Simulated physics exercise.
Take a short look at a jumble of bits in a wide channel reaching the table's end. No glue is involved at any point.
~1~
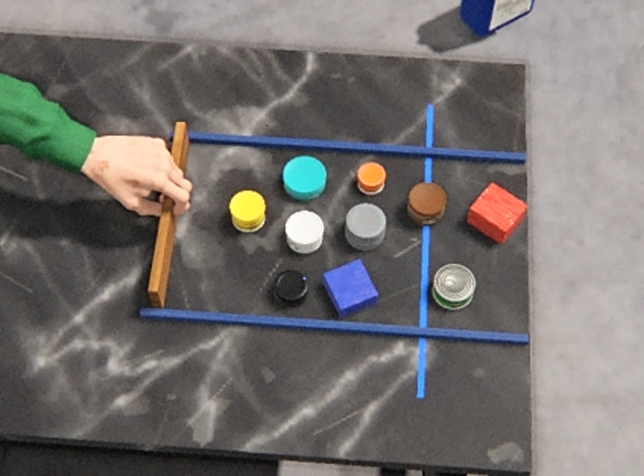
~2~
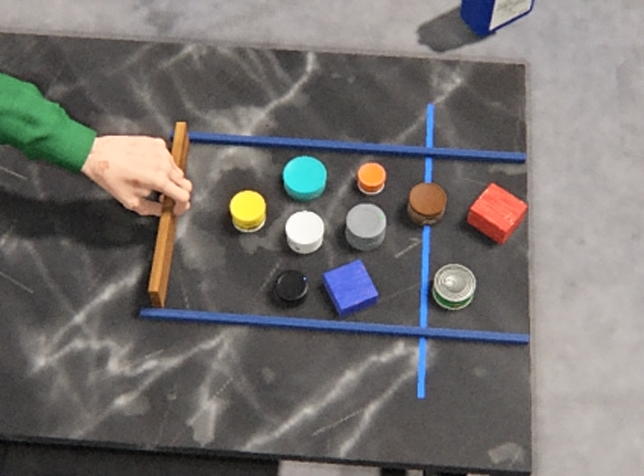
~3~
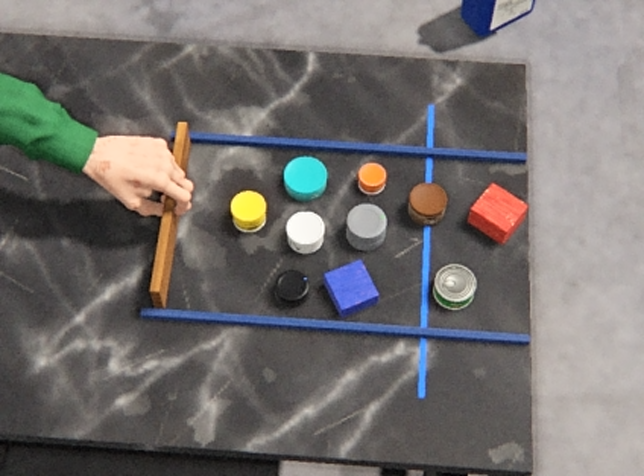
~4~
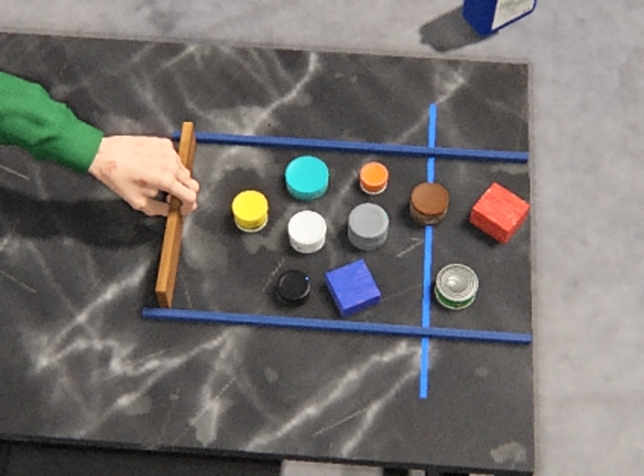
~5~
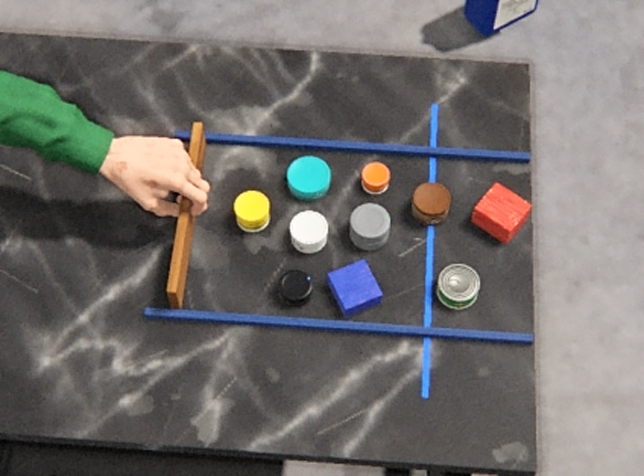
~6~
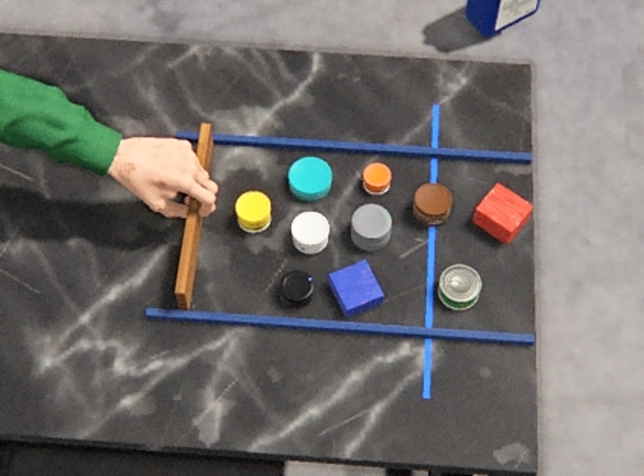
A hand in a green sleeve held a wooden board upright on a dark marbled table, then slid it slightly right toward the scattered colourful tubs and blocks, which stayed put between the blue strips.
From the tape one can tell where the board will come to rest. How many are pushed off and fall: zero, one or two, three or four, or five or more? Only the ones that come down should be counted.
Looks like the tally of pieces that topple off is zero there.
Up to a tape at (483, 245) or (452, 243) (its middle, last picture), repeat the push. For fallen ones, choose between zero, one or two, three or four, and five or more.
One to two, then just one or two.
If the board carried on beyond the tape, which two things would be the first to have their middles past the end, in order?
Order, earliest first: Green tin, red block.
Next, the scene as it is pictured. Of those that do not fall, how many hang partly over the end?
It's 2.
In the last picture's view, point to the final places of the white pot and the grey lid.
First: About (449, 261); second: About (482, 244).
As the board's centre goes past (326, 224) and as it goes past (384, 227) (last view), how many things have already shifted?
The first count is 7, and then it's 9.
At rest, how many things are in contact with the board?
4 are in contact with it.
A little later, none off yet; red block at rest near (503, 214); green tin at rest near (460, 288); brown tub at rest near (432, 205).
When it is over, the number that fall off is zero.
